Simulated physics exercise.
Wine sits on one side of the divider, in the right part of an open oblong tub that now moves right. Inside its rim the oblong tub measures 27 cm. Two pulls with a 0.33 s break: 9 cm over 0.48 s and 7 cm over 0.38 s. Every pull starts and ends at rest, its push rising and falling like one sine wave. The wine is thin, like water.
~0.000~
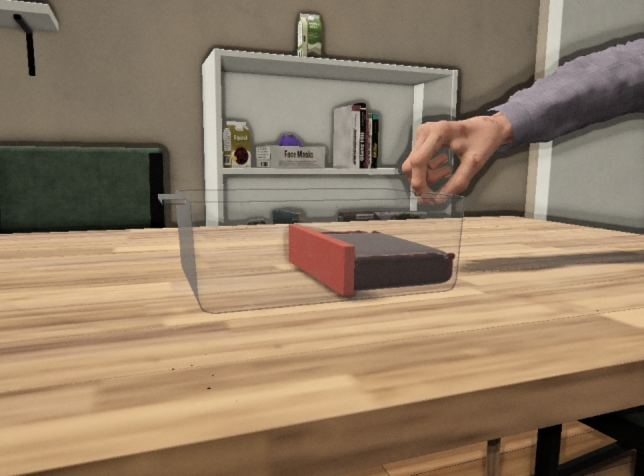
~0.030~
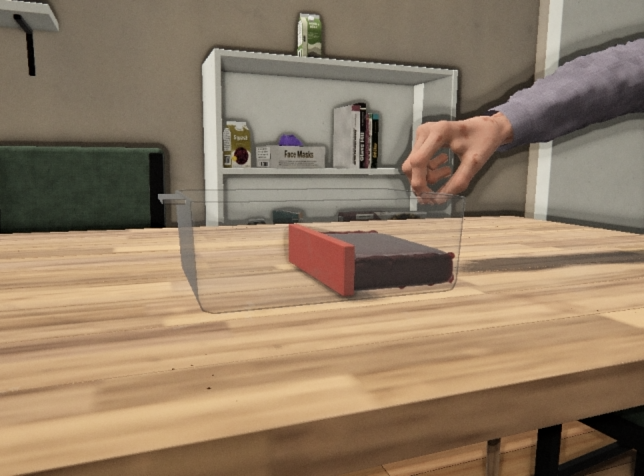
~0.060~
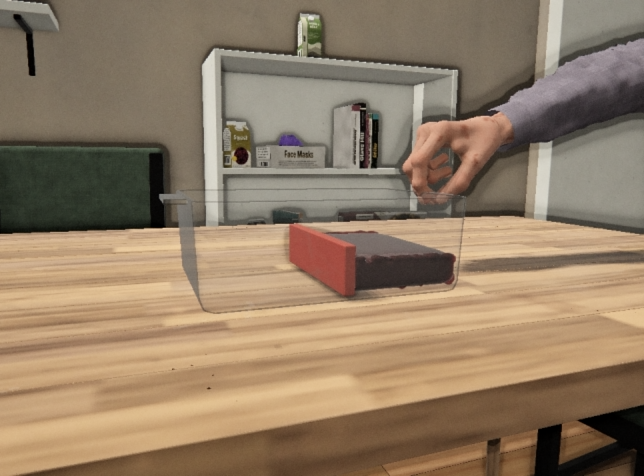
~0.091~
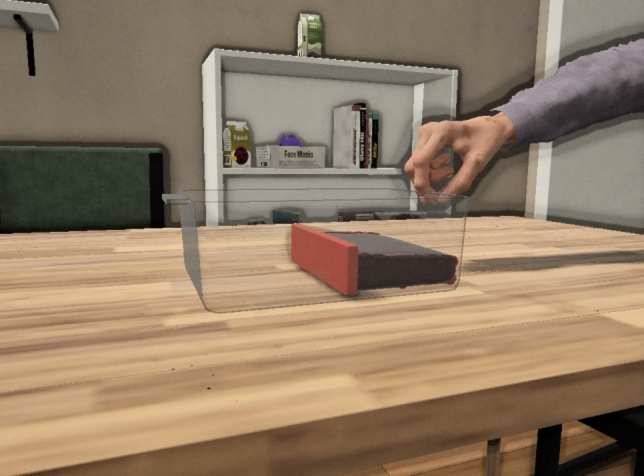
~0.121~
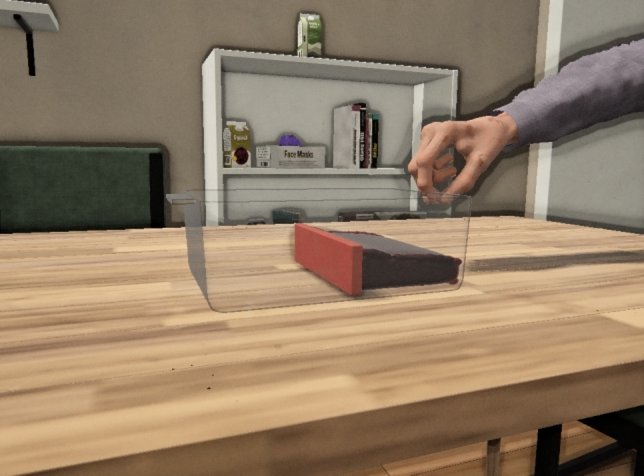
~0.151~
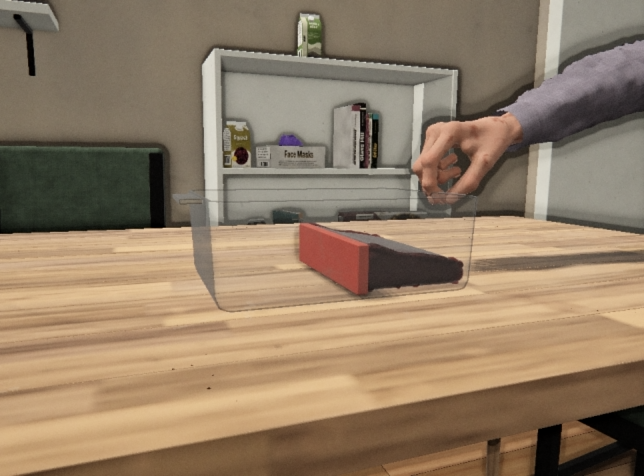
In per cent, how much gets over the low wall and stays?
Close to 15 per cent.
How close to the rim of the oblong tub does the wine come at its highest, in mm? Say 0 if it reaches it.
Some 5 mm.
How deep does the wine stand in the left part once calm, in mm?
About 6 mm.
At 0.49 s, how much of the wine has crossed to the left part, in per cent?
About 2 per cent.
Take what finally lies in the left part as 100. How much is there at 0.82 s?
Some 70 per cent.
By 0.49 s it has gone 9 cm; 1 per cent is on the left side and 0 is out of the oblong tub.
By 0.82 s it has gone 9 cm; 10 per cent is on the left side and 0 is out of the oblong tub.
By 1.15 s it has gone 16 cm; 10 per cent is on the left side and 0 is out of the oblong tub.
By 1.49 s it has gone 16 cm; 13 per cent is on the left side and 0 is out of the oblong tub.
At rest 15 per cent is on the left side and 0 is out of the oblong tub.
